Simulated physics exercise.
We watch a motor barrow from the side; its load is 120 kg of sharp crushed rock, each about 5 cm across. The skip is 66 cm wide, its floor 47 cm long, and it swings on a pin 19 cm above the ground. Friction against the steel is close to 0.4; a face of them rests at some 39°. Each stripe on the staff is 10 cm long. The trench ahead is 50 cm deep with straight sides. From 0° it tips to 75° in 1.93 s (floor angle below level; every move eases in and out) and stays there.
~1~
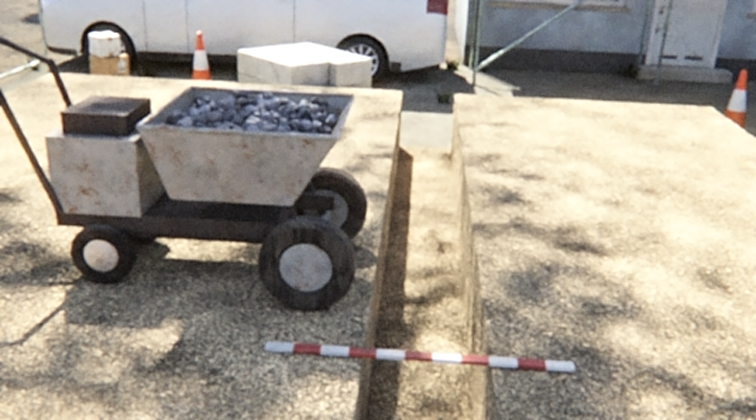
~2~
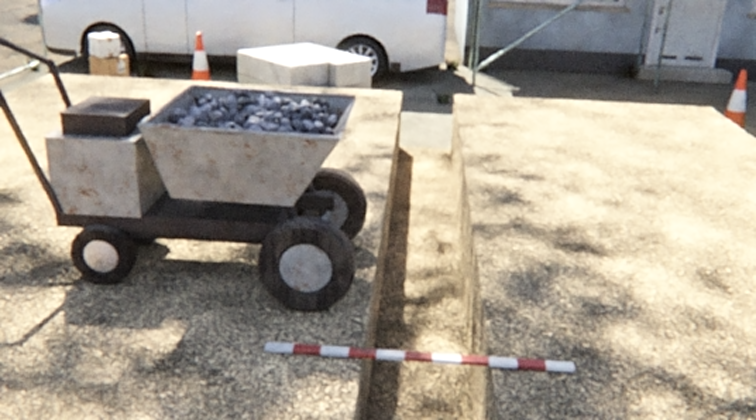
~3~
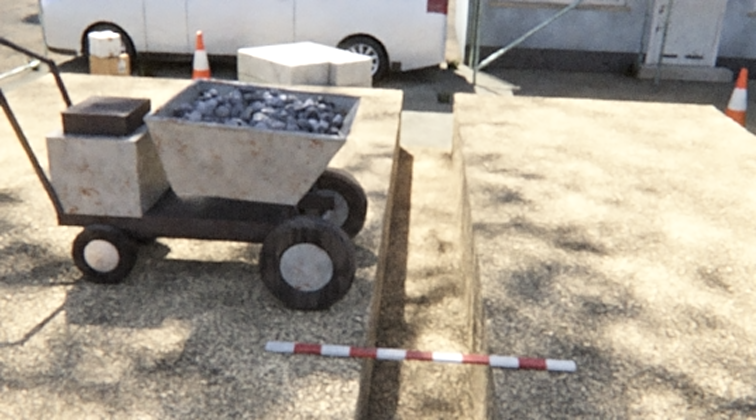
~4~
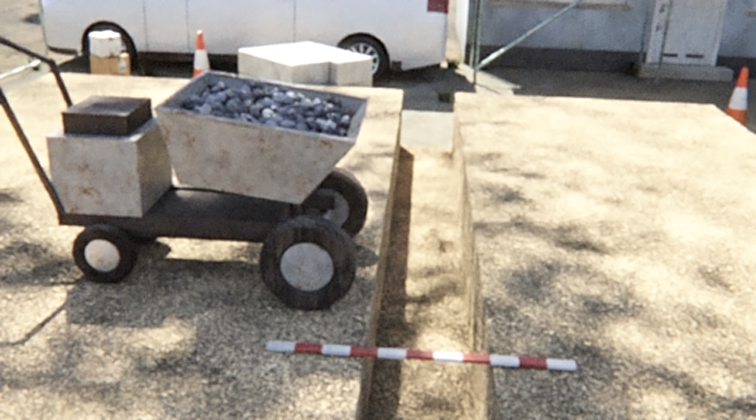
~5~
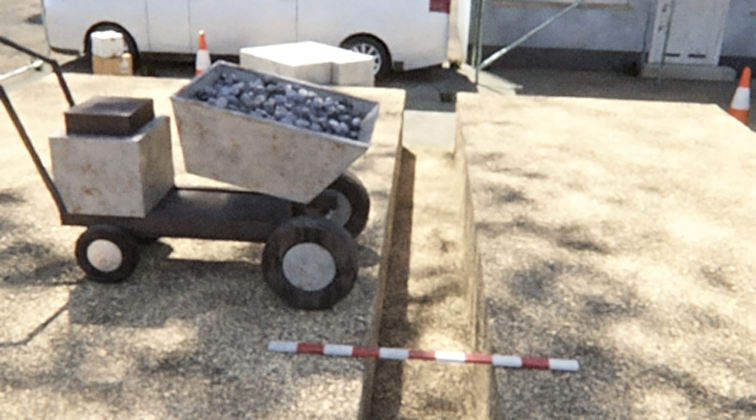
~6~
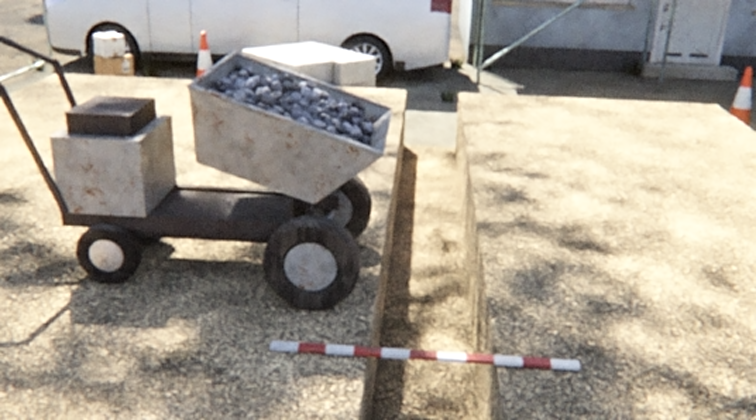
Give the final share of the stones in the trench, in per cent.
Some 60 per cent of it.
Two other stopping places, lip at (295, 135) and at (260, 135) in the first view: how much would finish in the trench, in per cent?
About 80 and 80 per cent.
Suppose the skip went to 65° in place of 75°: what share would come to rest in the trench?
It would be near 30 per cent.
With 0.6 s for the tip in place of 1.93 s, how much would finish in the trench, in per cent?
It would be near 35 per cent.
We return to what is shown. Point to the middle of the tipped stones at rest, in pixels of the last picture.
Their middle is at about (460, 362).
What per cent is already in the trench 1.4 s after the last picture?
About 20 per cent by then.
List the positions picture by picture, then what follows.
Lip at (337, 138), floor tilted 0°, highest stones at (245, 101), in the first picture.
The skip is at 1°, its lip at (339, 139); the top of the load is at (246, 100), in the second picture.
The skip is at 3°, its lip at (346, 140); the top of the load is at (252, 97), in the third picture.
Lip at (355, 143), floor tilted 7°, highest stones at (253, 92), in the fourth picture.
The skip is at 12°, its lip at (368, 148); the top of the load is at (252, 85), in the fifth picture.
Lip at (383, 154), floor tilted 17°, highest stones at (244, 78), in the sixth picture.
Then, 0.9 s after the last picture the floor is at 63°, 99 % in the skip, 1 % in the trench; the foremost stones are at (466, 235).
Then, 1.4 s after the last picture the floor is at 75°, 66 % in the skip, 19 % in the trench, 15 % past the trench; the foremost stones are at (567, 282).
Then, 1.8 s after the last picture the floor is at 75°, 45 % in the skip, 32 % in the trench, 23 % past the trench; the foremost stones are at (610, 296).
Then, 3.7 s after the last picture the floor is at 75°, 18 % in the skip, 60 % in the trench, 22 % past the trench; the foremost stones are at (613, 291).
